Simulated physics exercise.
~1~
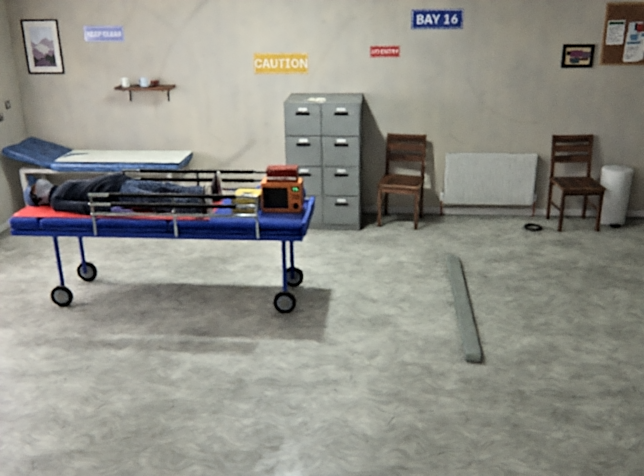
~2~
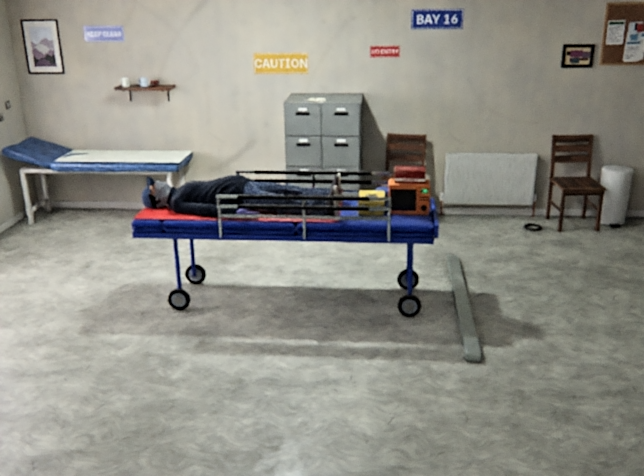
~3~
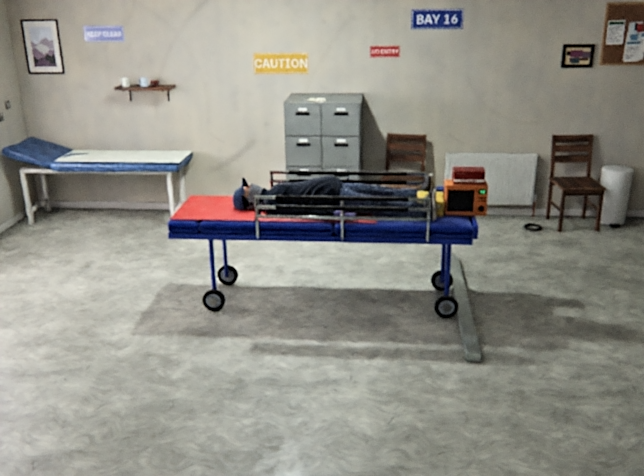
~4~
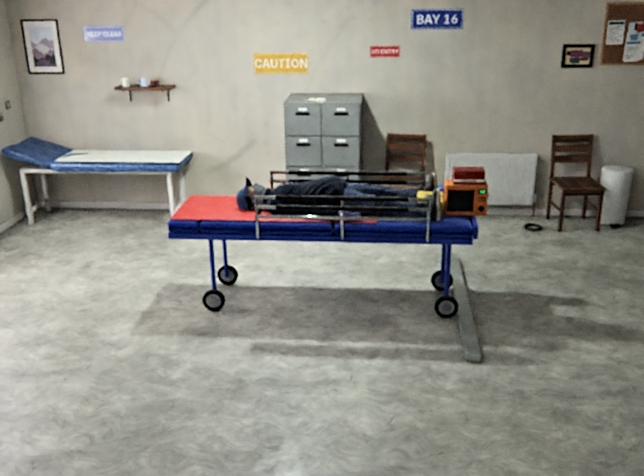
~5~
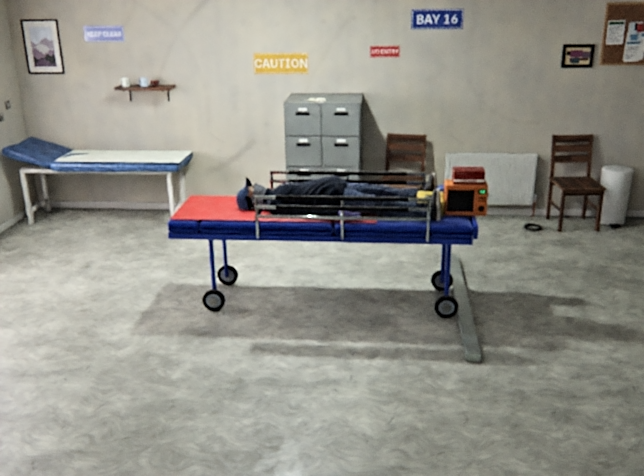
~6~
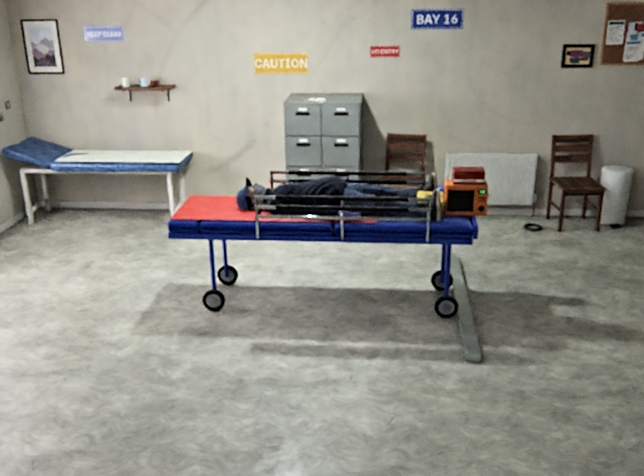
A blue hospital trolley carrying a person lying flat rolled right across a grey room and stopped abruptly at a floor sill; the person slid along toward the orange monitor at the front, and everything stayed aboard as it all went still.
